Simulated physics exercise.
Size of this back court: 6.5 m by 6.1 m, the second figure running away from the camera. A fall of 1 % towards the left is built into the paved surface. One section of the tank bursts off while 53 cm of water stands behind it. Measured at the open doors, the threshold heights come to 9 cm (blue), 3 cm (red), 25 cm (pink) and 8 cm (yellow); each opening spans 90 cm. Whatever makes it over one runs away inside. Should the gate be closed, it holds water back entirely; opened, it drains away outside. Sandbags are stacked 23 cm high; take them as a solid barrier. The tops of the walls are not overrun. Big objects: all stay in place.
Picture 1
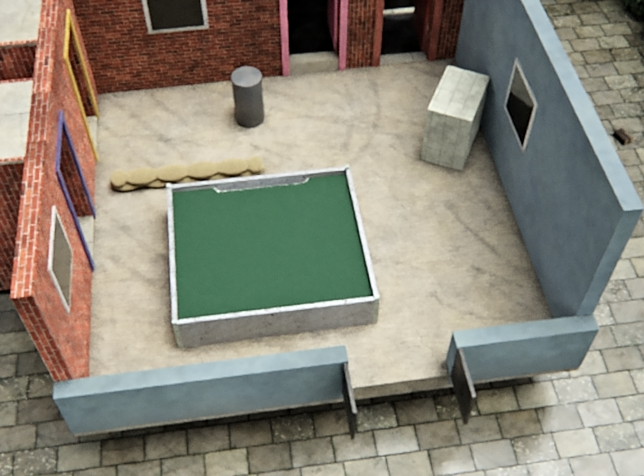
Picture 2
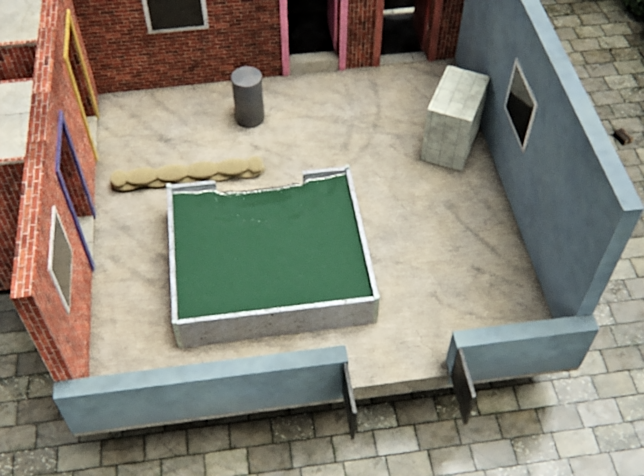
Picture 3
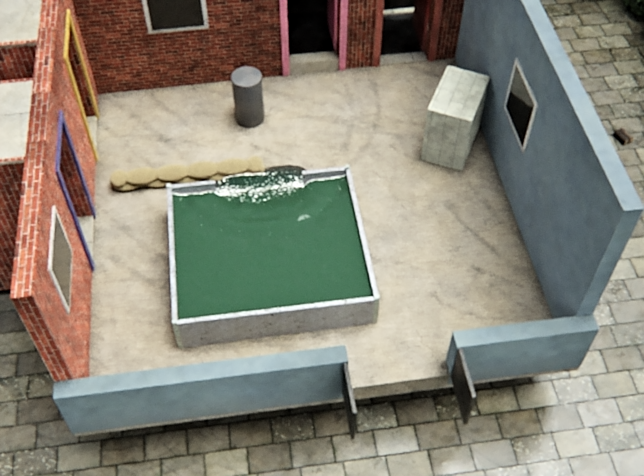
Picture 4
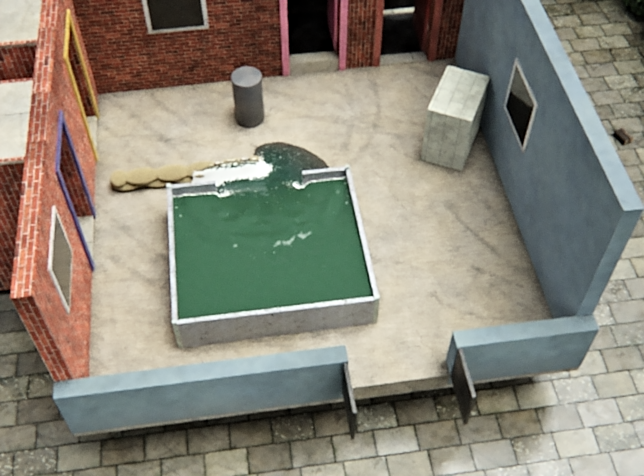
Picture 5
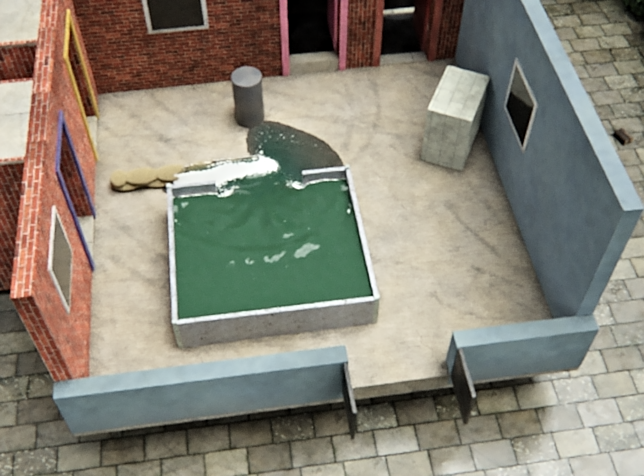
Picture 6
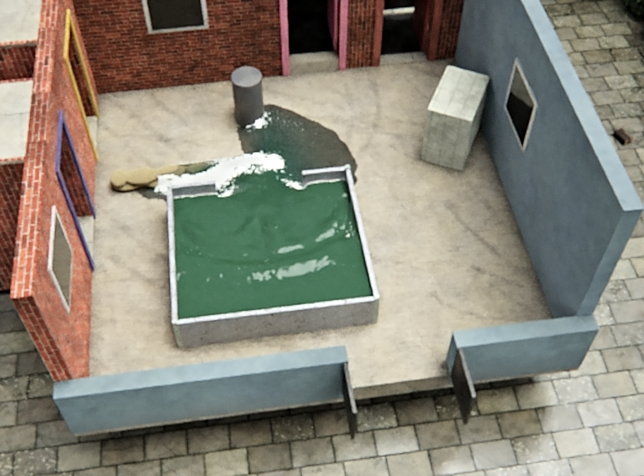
In a walled back court, a section on the far side of a square tank of green water gives way, and water pours out, foaming white along the sandbags and spreading across the pale paving to the grey cylinder.
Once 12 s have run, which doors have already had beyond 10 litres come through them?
As I see it, for the blue door I'd say above the limit; for the red door I'd say above the limit; for the pink door I'd say within the limit; for the yellow door I'd say above the limit.
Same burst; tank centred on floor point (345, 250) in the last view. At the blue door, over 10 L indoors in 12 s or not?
Lab note: Blue door limit not exceeded.
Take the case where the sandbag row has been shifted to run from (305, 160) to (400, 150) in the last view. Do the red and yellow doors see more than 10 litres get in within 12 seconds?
Then the red door is over the mark and the yellow door is over the mark.
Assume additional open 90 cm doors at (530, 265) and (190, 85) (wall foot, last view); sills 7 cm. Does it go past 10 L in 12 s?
Within it, exceeded.
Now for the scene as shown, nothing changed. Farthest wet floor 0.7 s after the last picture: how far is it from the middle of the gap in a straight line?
It comes to some 3.2 metres.
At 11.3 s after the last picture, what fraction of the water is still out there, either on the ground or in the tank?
Share still there: About 84 %.
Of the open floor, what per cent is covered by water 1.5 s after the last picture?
Some 50 per cent of the floor is wet.
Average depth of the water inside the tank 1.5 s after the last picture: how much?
The mean depth is around 35 cm.
Then, 0.7 s after the last picture water covers 25 % of the floor and is deepest (43 cm) near (243, 183); blue door 8 cm at the sill, 0 L in, red door not reached, pink door 16 cm at the sill, 0 L in, yellow door not reached.
Then, 1.5 s after the last picture water covers 50 % of the floor and is deepest (38 cm) near (243, 183); blue door 16 cm at the sill, 16 L in, red door 10 cm at the sill, 1 L in, pink door 25 cm at the sill, 0 L in, yellow door not reached.
Then, 2.8 s after the last picture water covers 60 % of the floor and is deepest (26 cm) near (243, 183); blue door 15 cm at the sill, 53 L in, red door 9 cm at the sill, 30 L in, pink door 20 cm at the sill, 0 L in, yellow door 6 cm at the sill, 0 L in.
Then, 6.3 s after the last picture water covers 80 % of the floor and is deepest (18 cm) near (243, 183); blue door 10 cm at the sill, 91 L in, red door 11 cm at the sill, 179 L in, pink door 13 cm at the sill, 0 L in, yellow door 8 cm at the sill, 41 L in.
Then, 11.3 s after the last picture water covers 95 % of the floor and is deepest (14 cm) near (99, 100); blue door 8 cm at the sill, 99 L in, red door 10 cm at the sill, 275 L in, pink door 7 cm at the sill, 0 L in, yellow door 11 cm at the sill, 68 L in.
